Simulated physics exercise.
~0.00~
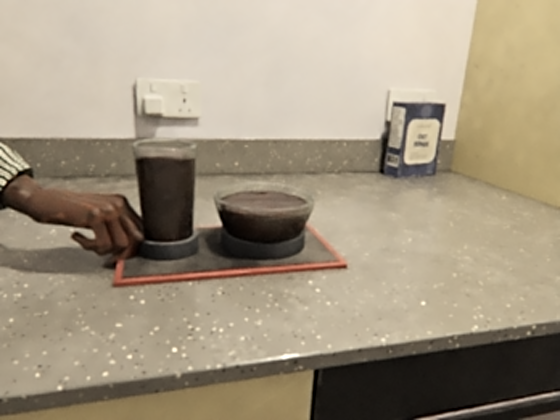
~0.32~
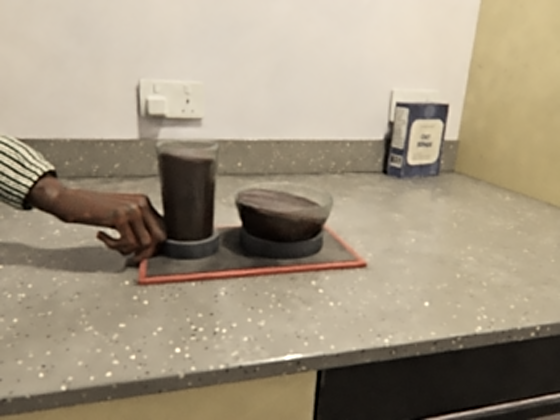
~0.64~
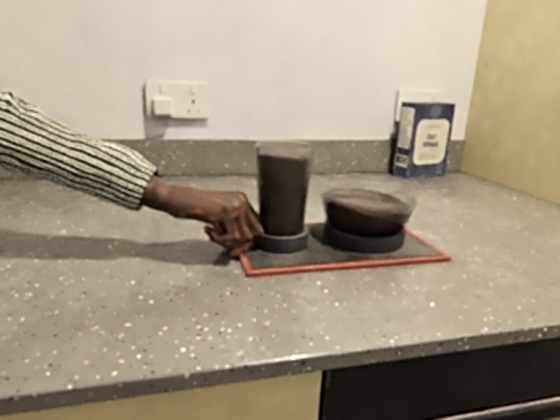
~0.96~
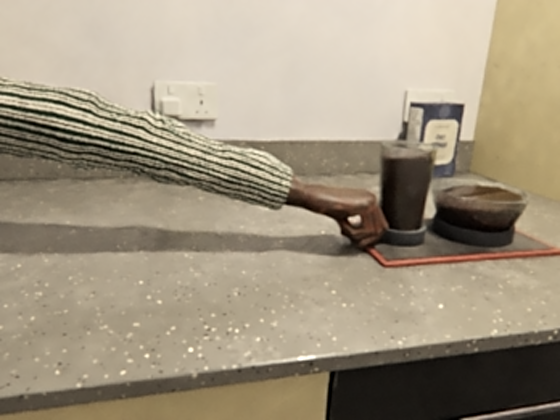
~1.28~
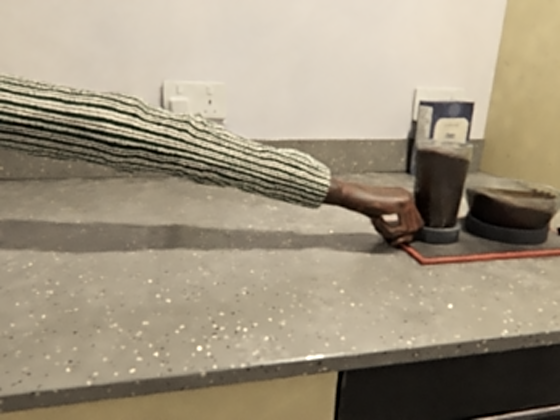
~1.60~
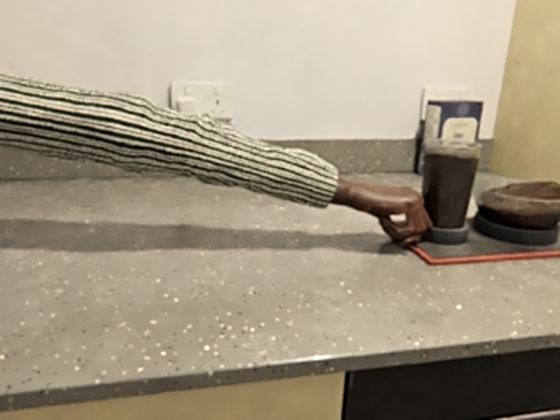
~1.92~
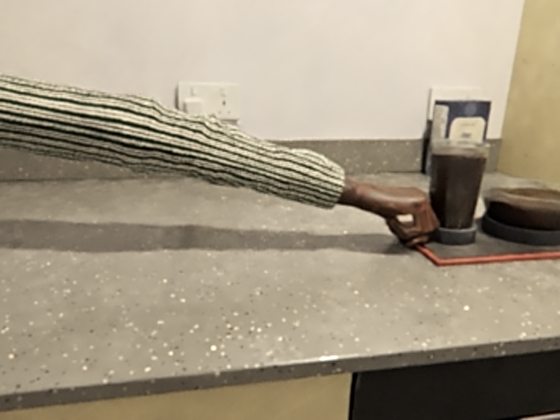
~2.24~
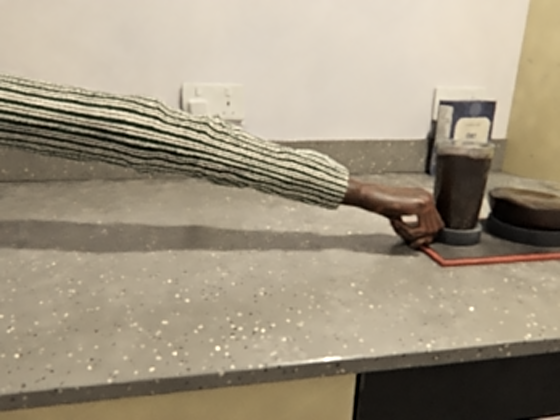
A dark tray with a red edge carries a tall, slim glass and a round, clear bowl, both filled with dark coffee and set in dark holders. It sits on a speckled grey counter seen from the front and slightly above, with a white socket on the pale wall and a blue and white packet near the back right corner. A hand in a striped sleeve, at the tray's left end, pushes it rightward along the counter. The arm stretches across the view as the coffee tilts in the bowl. The tray slows and stops at the right, glass and bowl upright, some coffee lost from the bowl, the hand still beside it.
